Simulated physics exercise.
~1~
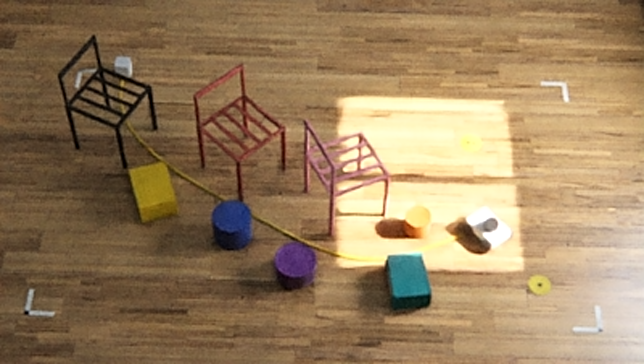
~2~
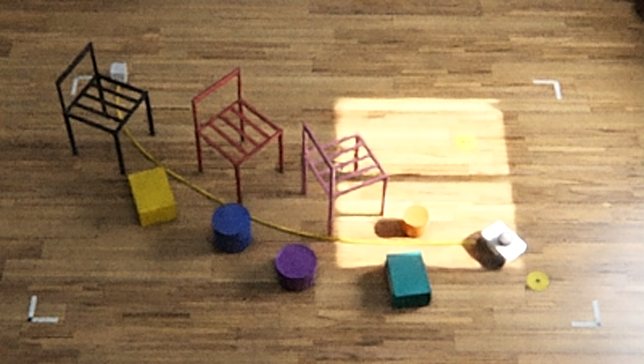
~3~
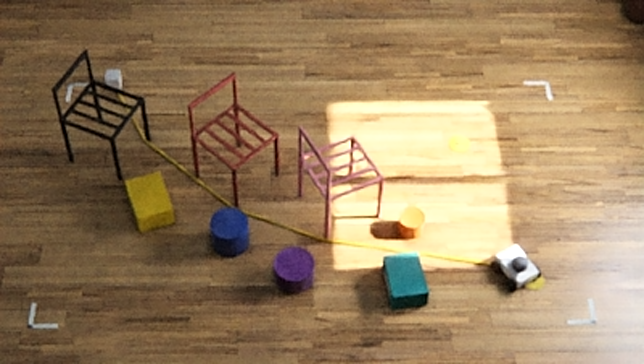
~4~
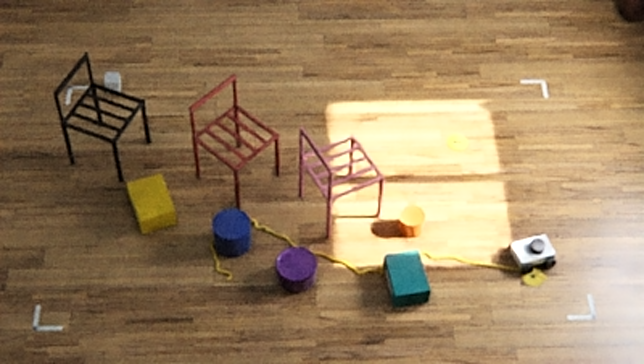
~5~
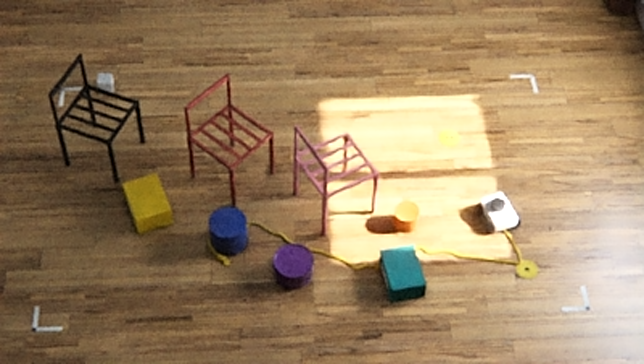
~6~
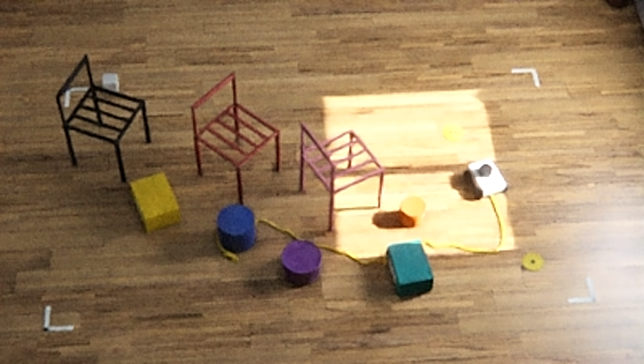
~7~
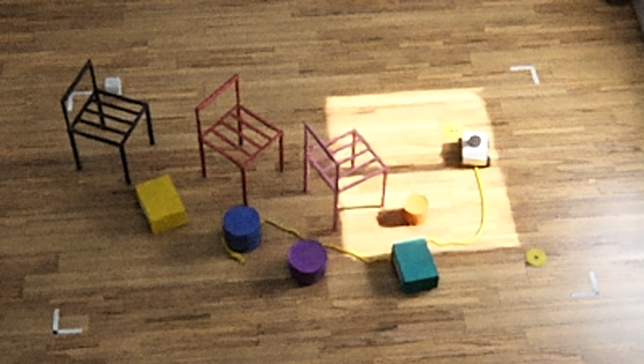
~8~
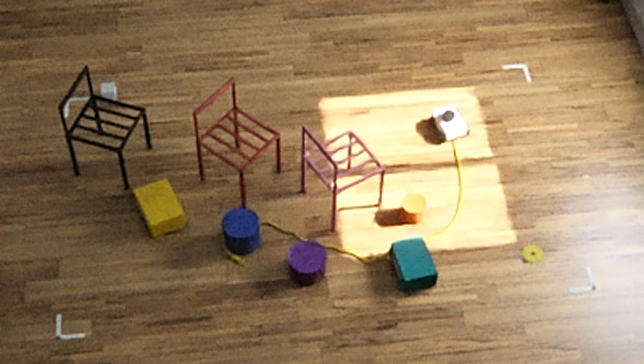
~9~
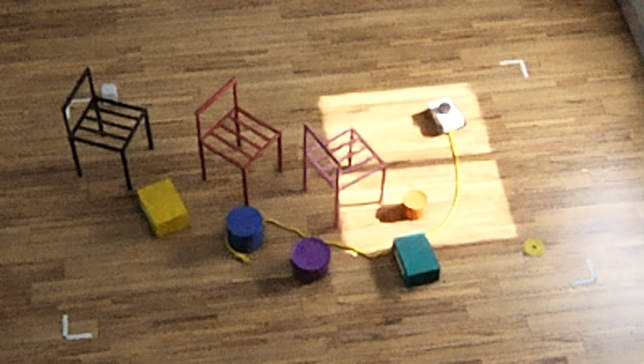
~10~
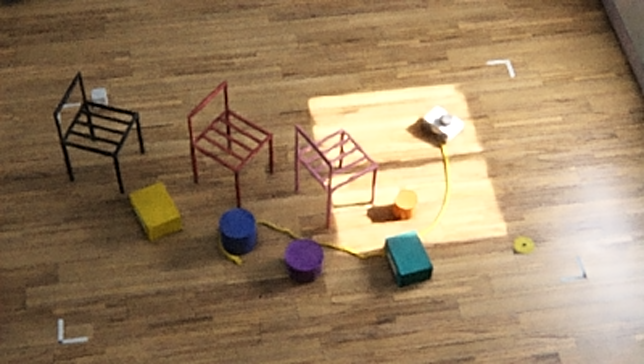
White cart trailing a yellow lead past chairs, tubs and boxes, pulling its far end loose, then turning upward and stopping in sunlight.
